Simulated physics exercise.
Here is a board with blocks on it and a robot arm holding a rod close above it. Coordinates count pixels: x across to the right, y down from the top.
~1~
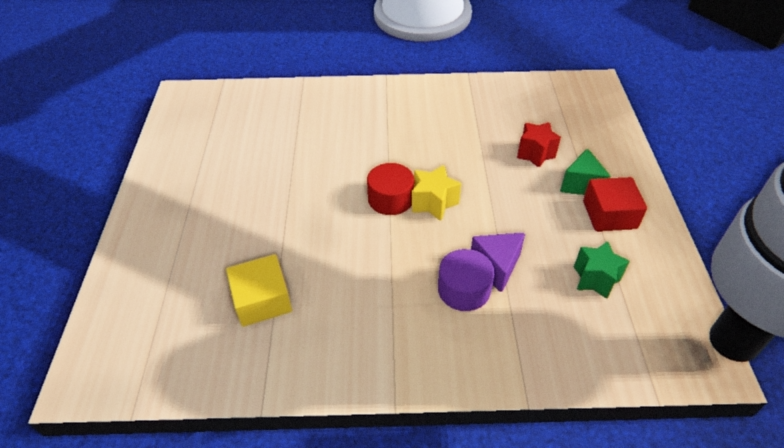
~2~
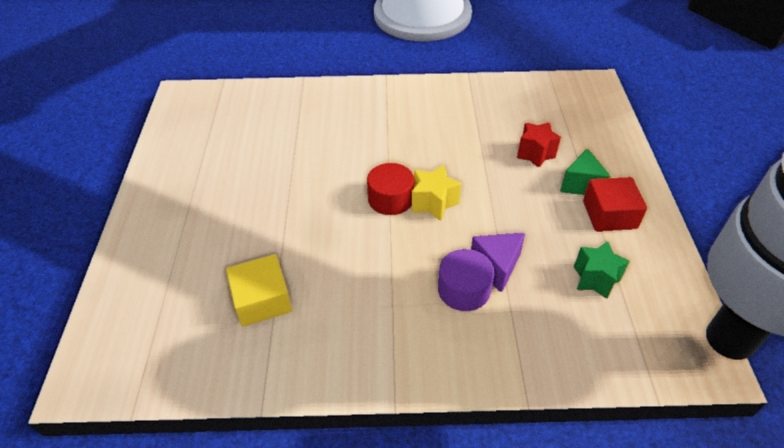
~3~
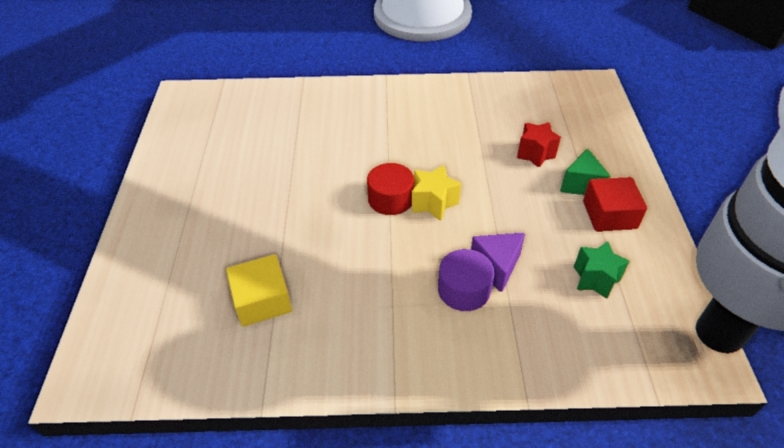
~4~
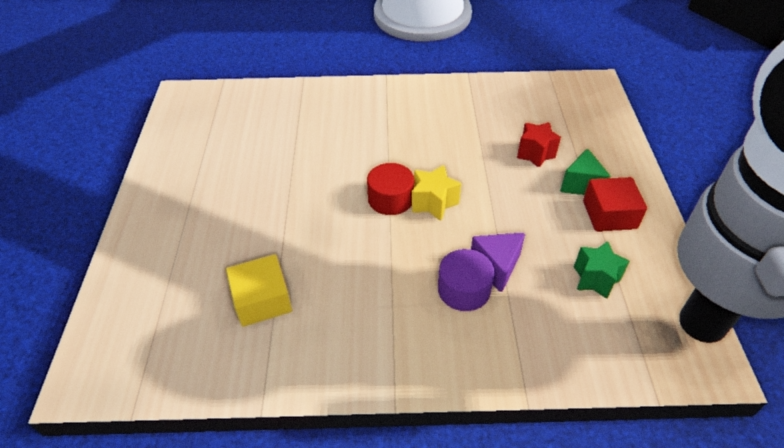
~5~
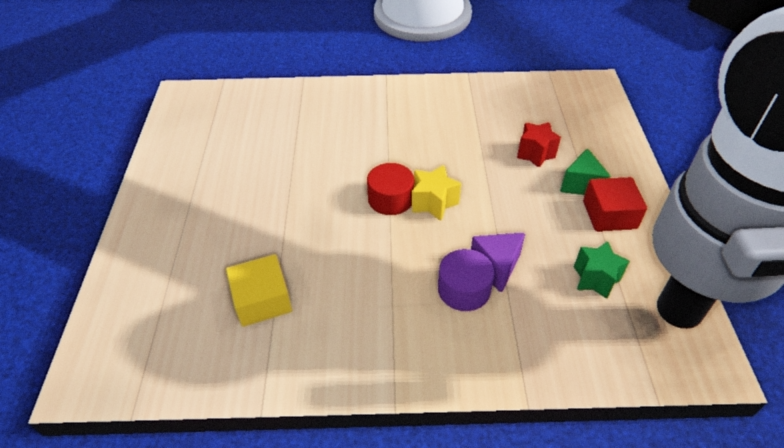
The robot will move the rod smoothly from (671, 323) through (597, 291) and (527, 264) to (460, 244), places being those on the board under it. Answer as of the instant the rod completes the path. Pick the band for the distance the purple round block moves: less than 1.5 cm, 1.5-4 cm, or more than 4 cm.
The block shifts less than 1.5 cm.
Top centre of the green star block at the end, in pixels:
Located at (537, 216).
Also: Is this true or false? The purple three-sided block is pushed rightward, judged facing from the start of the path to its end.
That claim is false.
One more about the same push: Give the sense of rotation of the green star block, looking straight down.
From overhead, the rotation is clockwise.
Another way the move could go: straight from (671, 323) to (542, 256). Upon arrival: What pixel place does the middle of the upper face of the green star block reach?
The spot you're after is about (522, 213) in the image.
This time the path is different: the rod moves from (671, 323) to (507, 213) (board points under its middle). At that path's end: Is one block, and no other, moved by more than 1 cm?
Yes, that is how it ends up.
On the path given first. One third of the way, rod at (601, 279); green star block at (578, 244), turned 20° clockwise.
Two thirds of the way, rod at (529, 252); purple three-sided block at (493, 243), turned 20° anticlockwise; green star block at (540, 217), turned 70° clockwise.
At the end, rod at (461, 232); yellow star block in place; purple round block at (459, 272); purple three-sided block at (428, 233), turned 55° anticlockwise; green star block at (537, 216), turned 85° clockwise.
